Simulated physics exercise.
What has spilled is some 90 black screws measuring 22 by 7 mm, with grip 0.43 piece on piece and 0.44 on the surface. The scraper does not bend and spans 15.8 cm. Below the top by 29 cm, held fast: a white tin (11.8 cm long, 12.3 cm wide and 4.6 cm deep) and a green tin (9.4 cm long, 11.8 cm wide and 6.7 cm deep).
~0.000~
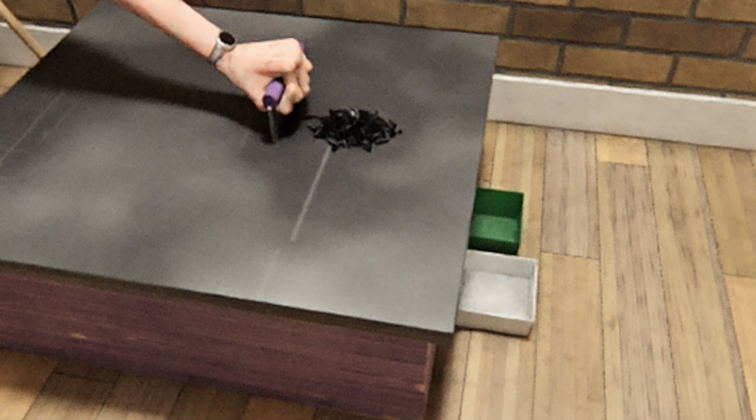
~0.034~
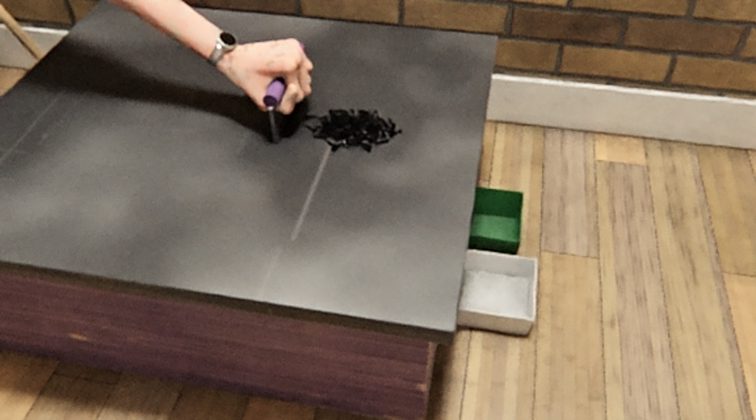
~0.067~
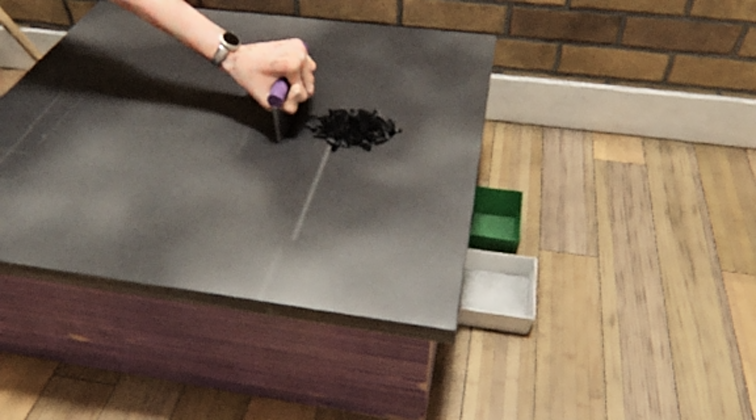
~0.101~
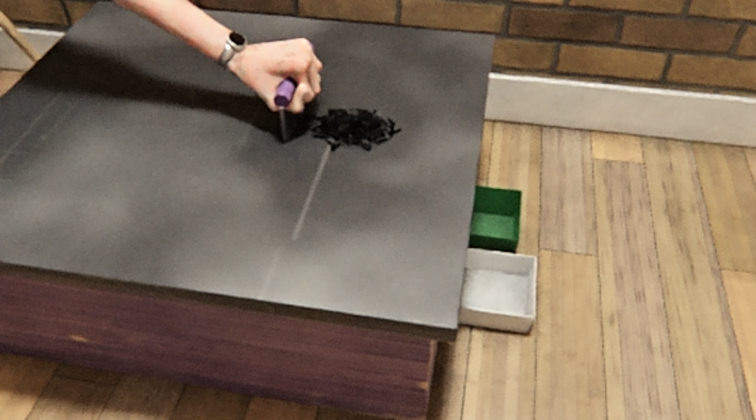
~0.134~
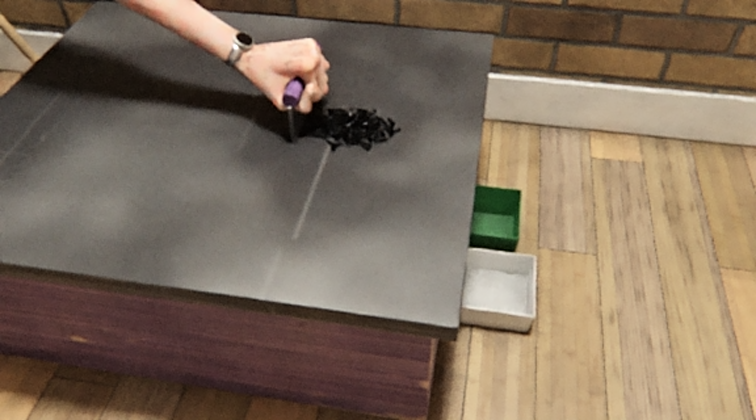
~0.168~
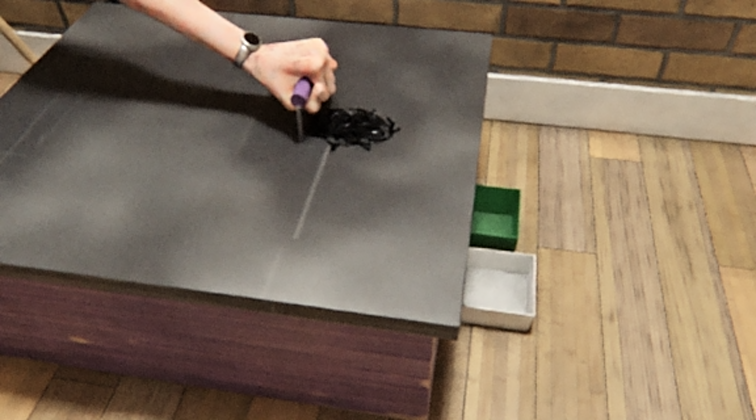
A dark grey tabletop with purplish wooden sides fills the left of the view, seen from above at an angle, on a plank floor before a brick wall. On it lies a heap of small black screws, with a green tin and a white tin beyond the right edge. A hand wearing a watch slides a purple-handled scraper slightly rightward, nudging the heap's left edge.
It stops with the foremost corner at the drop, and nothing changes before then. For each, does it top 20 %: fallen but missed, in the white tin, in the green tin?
Going through them: Missed is not past the mark, the white tin is not past the mark, the green tin is past the mark.
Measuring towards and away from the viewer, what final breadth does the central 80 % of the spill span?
It works out at some 18 centimetres.
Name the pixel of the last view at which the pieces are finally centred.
About (489, 252).
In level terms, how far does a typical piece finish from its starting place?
Estimate: Close to 24 cm.
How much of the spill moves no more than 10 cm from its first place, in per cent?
Roughly 25 %.
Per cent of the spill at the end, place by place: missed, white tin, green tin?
15 per cent misses, the white tin gets 5 per cent and the green tin gets 50 per cent.
Then, at 0.51 s, scraper 17 cm from its start, spill 13 cm wide; still on top 100 %.
Then, at 0.86 s, scraper 30 cm from its start, spill 15 cm wide; off the edge, not caught 15 %, still on top 85 %.
After 1.15 s, scraper 31 cm from its start, spill 19 cm wide; white tin 5 %, green tin 50 %, off the edge, not caught 15 %, still on top 35 %.
In the end, at 2.7 s, white tin 5 %, green tin 50 %, fallen but missed 15 %, still on top 35 %.
